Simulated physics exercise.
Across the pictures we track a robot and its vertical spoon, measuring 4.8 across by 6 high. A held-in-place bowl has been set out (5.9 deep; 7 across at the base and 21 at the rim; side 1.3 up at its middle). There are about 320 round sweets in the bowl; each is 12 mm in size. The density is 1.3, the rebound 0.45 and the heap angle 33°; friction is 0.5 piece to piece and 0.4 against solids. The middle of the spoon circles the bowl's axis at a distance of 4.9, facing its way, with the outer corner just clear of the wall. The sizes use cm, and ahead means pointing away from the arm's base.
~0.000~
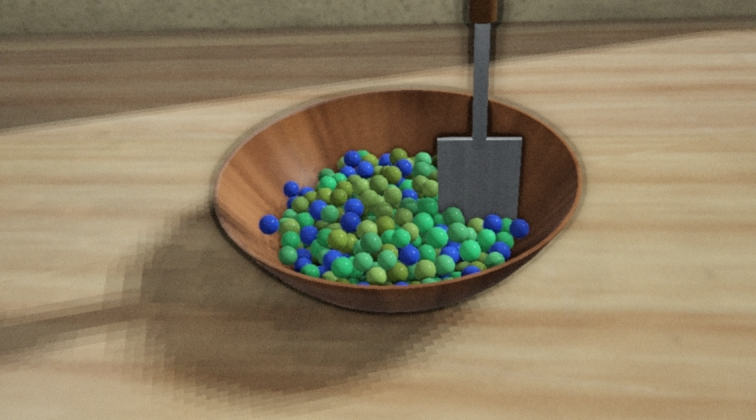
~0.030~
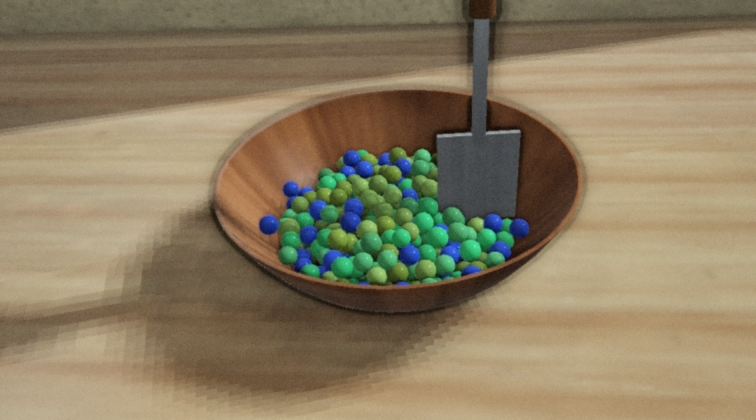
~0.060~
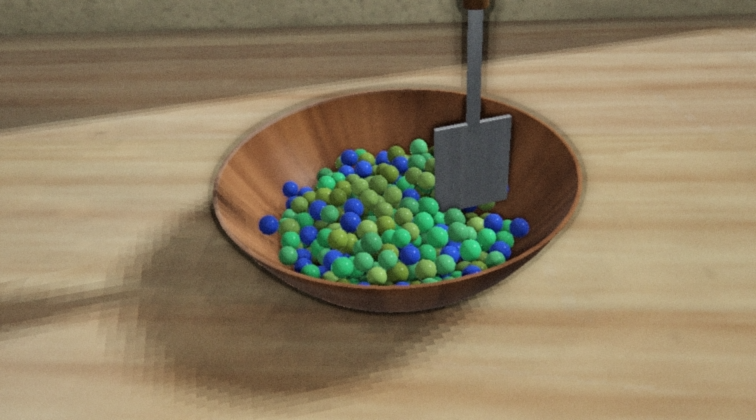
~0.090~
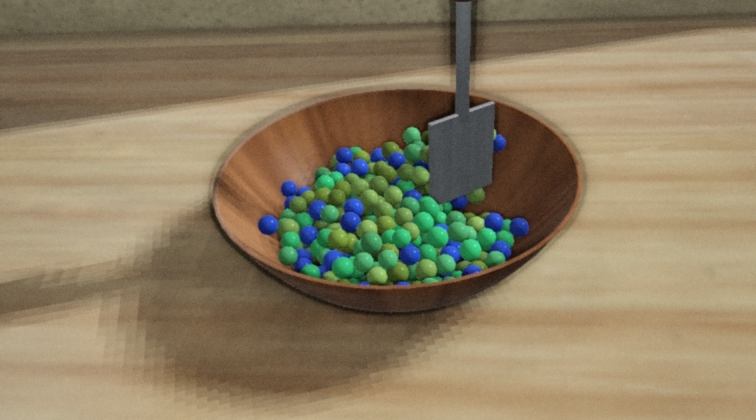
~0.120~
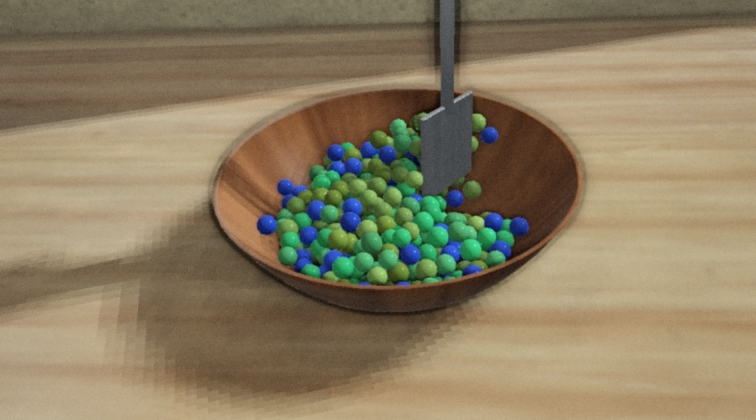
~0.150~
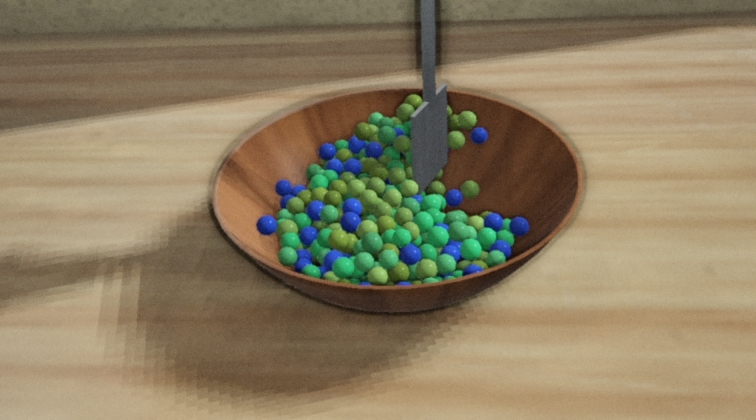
In a wooden bowl on a pale wood table, a flat metal spatula sweeping leftward and turning edge-on, pushing green and blue balls.
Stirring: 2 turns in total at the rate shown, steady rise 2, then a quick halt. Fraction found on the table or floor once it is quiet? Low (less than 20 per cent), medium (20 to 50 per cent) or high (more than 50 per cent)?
The share is low, less than 20 per cent.
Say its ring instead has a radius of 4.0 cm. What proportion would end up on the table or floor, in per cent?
Close to 5 in a hundred then.
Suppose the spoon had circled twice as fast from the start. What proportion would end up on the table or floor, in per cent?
About 40 percent, I'd say.
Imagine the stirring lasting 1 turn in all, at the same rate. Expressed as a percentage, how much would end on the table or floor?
It would be around 5 per cent.
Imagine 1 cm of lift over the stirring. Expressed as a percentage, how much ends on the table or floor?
It comes to some 15 per cent.
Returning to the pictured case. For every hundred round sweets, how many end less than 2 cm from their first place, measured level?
Around 10 per cent.
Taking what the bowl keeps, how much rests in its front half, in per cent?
Close to 50 in a hundred.
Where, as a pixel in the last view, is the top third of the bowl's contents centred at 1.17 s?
Around (409, 218).
After 0.66 s, 323° round, highest piece 8 above the table; 297 in the bowl, 17 on the table or floor, 5 in flight or on the tool.
After 1.17 s, 221° round, highest piece 5 above the table; 294 in the bowl, 25 on the table or floor.
After 1.63 s, 0° round, highest piece 5 above the table; 293 in the bowl, 26 on the table or floor.
After 2.33 s, 0° round, highest piece 5 above the table; 293 in the bowl, 26 on the table or floor.
At rest, 293 in the bowl, 26 on the table or floor. That is 8 % on the table or floor.
